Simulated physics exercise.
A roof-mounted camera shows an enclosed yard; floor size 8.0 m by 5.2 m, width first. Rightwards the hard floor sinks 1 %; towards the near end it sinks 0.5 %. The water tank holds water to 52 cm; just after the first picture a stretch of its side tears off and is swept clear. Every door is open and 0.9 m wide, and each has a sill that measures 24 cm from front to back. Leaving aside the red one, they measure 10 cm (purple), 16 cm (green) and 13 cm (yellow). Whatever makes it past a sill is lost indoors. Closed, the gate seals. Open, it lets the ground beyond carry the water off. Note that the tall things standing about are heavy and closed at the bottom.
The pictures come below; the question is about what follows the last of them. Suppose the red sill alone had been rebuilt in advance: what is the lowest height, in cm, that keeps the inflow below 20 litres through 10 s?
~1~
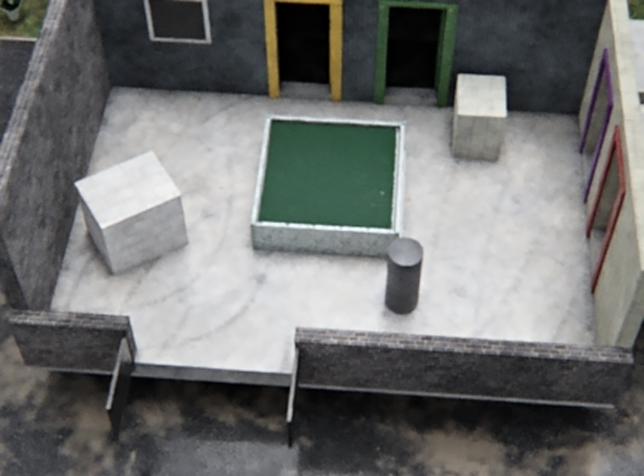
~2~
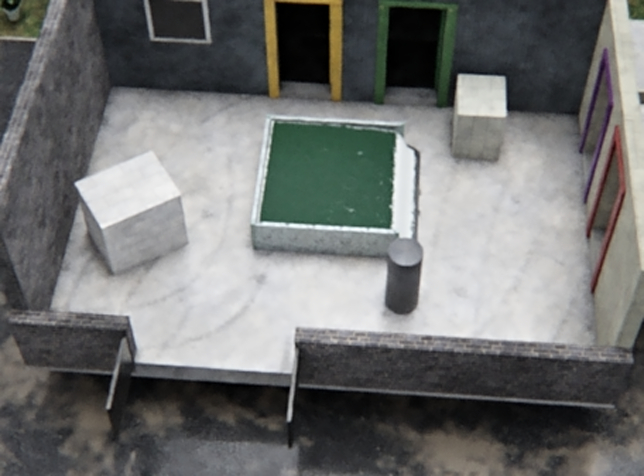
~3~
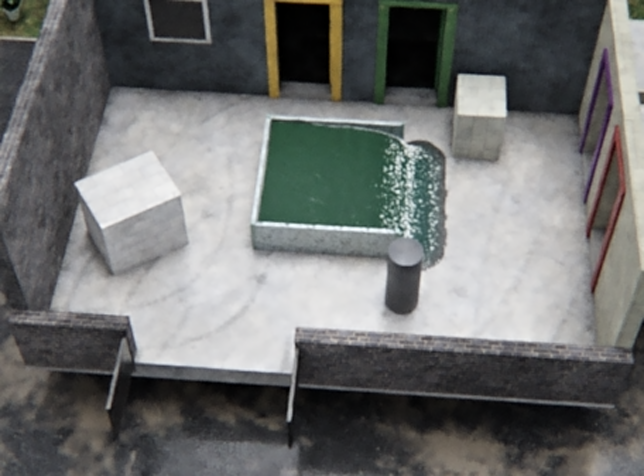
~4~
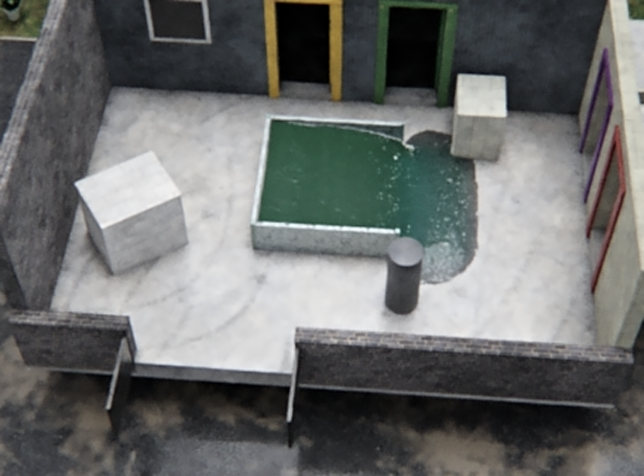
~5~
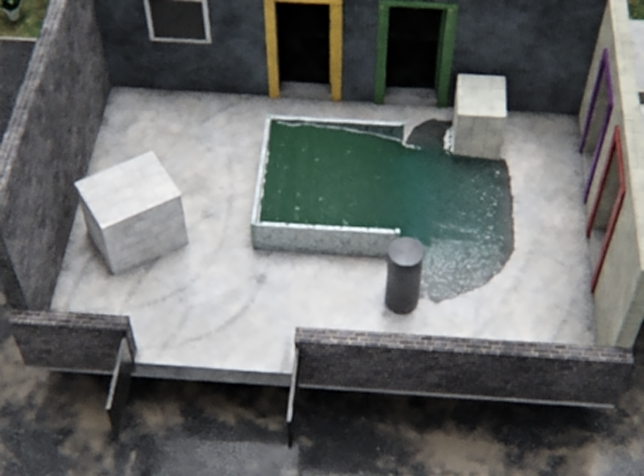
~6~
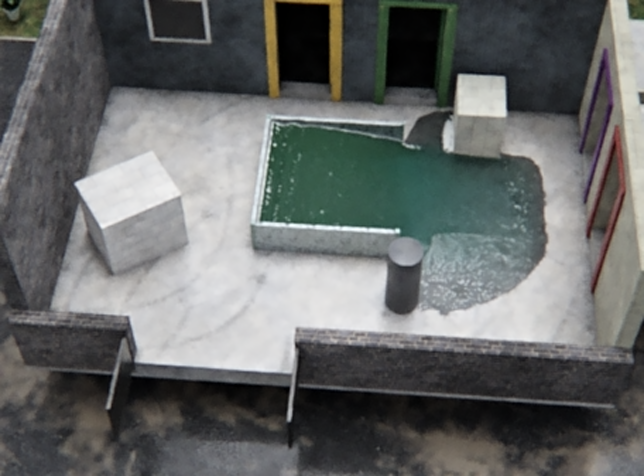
About 23 cm.
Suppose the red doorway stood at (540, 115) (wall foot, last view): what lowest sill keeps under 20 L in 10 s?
About 13.5 cm.
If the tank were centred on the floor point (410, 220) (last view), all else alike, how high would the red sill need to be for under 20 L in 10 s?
At least some 31 centimetres tall.
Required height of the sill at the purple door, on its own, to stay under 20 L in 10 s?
Purple: 26 cm.
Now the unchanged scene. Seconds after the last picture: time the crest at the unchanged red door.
Peak: Close to 1.6 s.
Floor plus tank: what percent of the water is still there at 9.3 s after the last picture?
Water still present: Approx. 84 %.
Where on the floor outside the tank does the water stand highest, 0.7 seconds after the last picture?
At about (584, 221).
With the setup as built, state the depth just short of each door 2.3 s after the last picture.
Red door 25 cm, purple door 24 cm, green door 8 cm, yellow door 2 cm.
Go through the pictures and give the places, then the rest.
The first frame shows the water tank at (330, 175) is whole and still, 52 cm deep; the red door at (604, 219) is dry.
In the second frame, water pours out at (397, 192) and has run 0.2 m, to a hidden place; about 10 cm deep outside, 52 cm at the back.
In the third frame, water pours out at (397, 194) and has run 0.7 m, to (437, 254); about 11 cm deep outside, 52 cm at the back.
In the fourth frame, the front is at (468, 256), 1.1 m from the gap at (397, 195); 2.8 m2 of floor is wet, 52 cm left at the back.
In the fifth frame, water pours out at (397, 195) and has run 1.7 m, to (508, 246); about 7 cm deep outside, 50 cm at the back.
In the sixth frame, the gap is at (397, 196), the front 2.2 m out at (539, 248); the back of the water tank holds 44 cm; 0.8 m in a straight line remain to the red door at (604, 219).
Then, 0.7 s after the last picture water covers 30 % of the floor, deepest (33 cm) near (584, 221); 24 cm at the red door, 0 litres in over its 25 cm sill.
Then, 2.3 s after the last picture water covers 40 % of the floor, deepest (35 cm) near (596, 369); 25 cm at the red door, 9 litres in over its 25 cm sill.
Then, 9.3 s after the last picture water covers 95 % of the floor, deepest (12 cm) near (558, 377); 9 cm at the red door, 11 litres in over its 25 cm sill.
At the red door as built, the water peaked near 30 cm, 1.5 s after the last picture.
With a sill of 20.5 cm, 39 litres would have come in within the 10 s; with 27.5 cm, 3 litres. So under 20 litres takes about 23 cm.
